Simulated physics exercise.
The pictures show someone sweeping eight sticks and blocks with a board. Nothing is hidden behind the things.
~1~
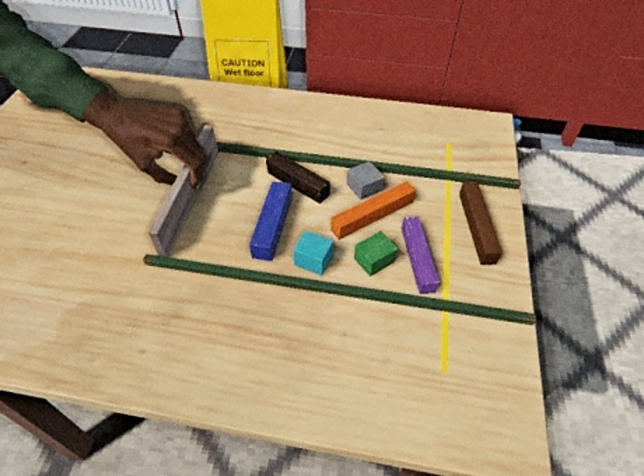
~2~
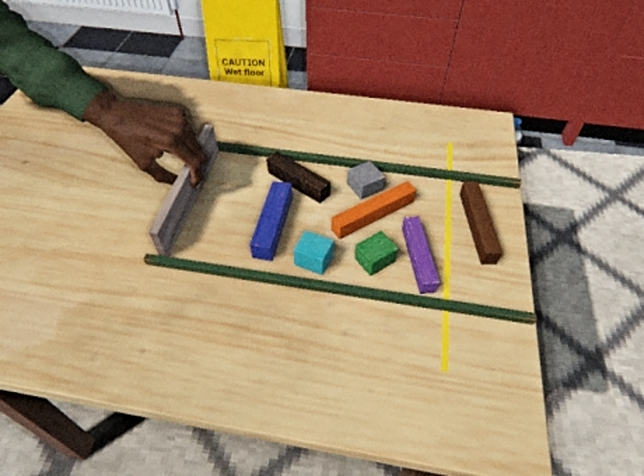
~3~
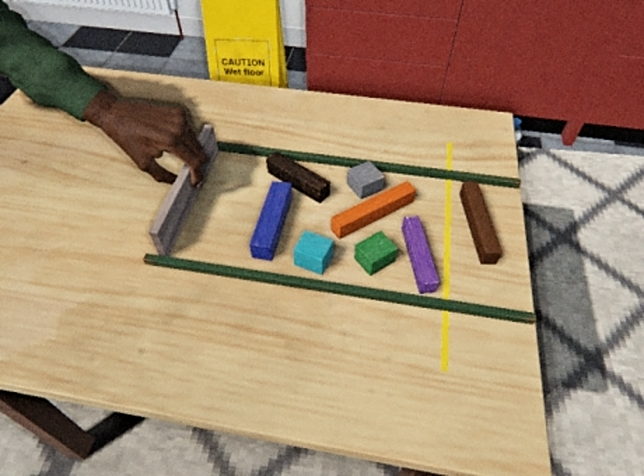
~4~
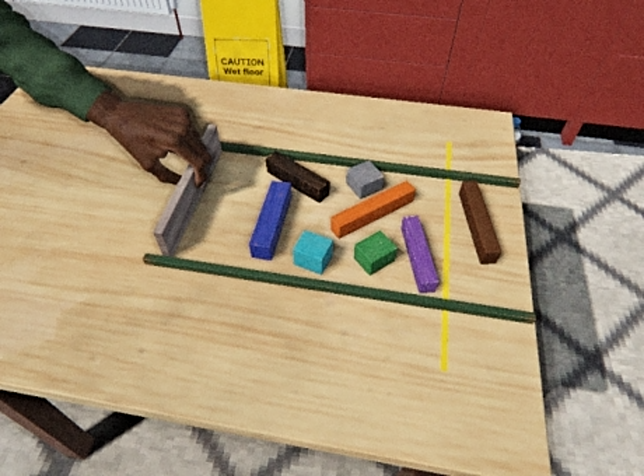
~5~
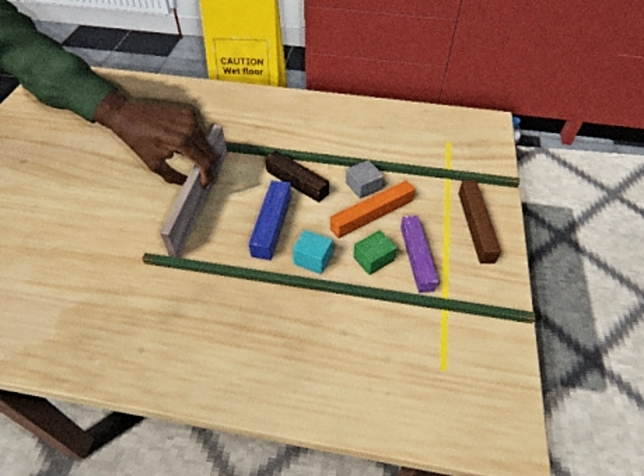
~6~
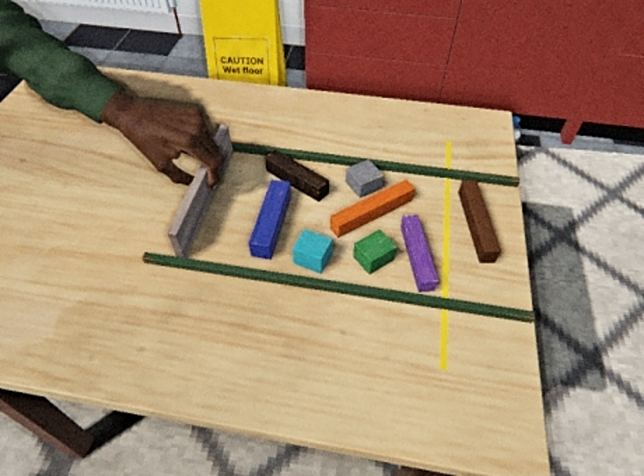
A dark-skinned hand in a green sleeve holds a grey board upright at the left of a pale wooden table, seen from above at an angle, with a yellow caution sign and red cabinets behind. Between two dark green rails lie blue, black, cyan, grey, orange, green and purple pieces, with a brown stick beyond a yellow line. The board, at first nearly still, slides slightly right without touching the pieces, which stay put, as does the camera.
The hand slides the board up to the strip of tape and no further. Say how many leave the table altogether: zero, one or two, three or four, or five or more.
The number that fall off is one or two.
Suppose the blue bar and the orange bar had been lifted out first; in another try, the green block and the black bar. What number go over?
First 0, then 0.
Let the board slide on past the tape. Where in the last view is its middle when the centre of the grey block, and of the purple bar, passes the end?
Near (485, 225) and (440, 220).
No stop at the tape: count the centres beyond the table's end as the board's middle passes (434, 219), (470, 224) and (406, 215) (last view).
It would be 0, 3 and 0.
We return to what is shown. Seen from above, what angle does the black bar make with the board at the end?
Some 25 degrees.
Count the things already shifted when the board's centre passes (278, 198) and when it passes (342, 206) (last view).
2 and 7.
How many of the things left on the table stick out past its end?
Overhanging: 1.
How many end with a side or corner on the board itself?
2 of them.
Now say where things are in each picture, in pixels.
In the first picture, brown stick (479, 221); purple bar (419, 254); green block (376, 254); board (188, 187); tape (447, 236).
In the second picture, purple bar (419, 253); orange bar (374, 209).
In the third picture, green block (376, 253); black bar (298, 177).
In the fourth picture, brown stick (478, 221); board (192, 187).
In the fifth picture, purple bar (418, 252); blue bar (271, 219).
In the sixth picture, brown stick (478, 220); purple bar (418, 252); green block (375, 252); board (204, 188); tape (446, 234).
Soon after, none off yet; brown stick at rest near (478, 220); purple bar at rest near (418, 252); green block at rest near (375, 252).
Then, none off yet; brown stick at rest near (478, 220); purple bar moved a little near (437, 251); green block moved about its own width near (413, 258).
Further on, none off yet; brown stick moved a little near (498, 219); purple bar moved about its own width near (497, 264); green block moved well along near (483, 281).
At rest, the number that fall off is one or two; fallen, purple bar and brown stick.
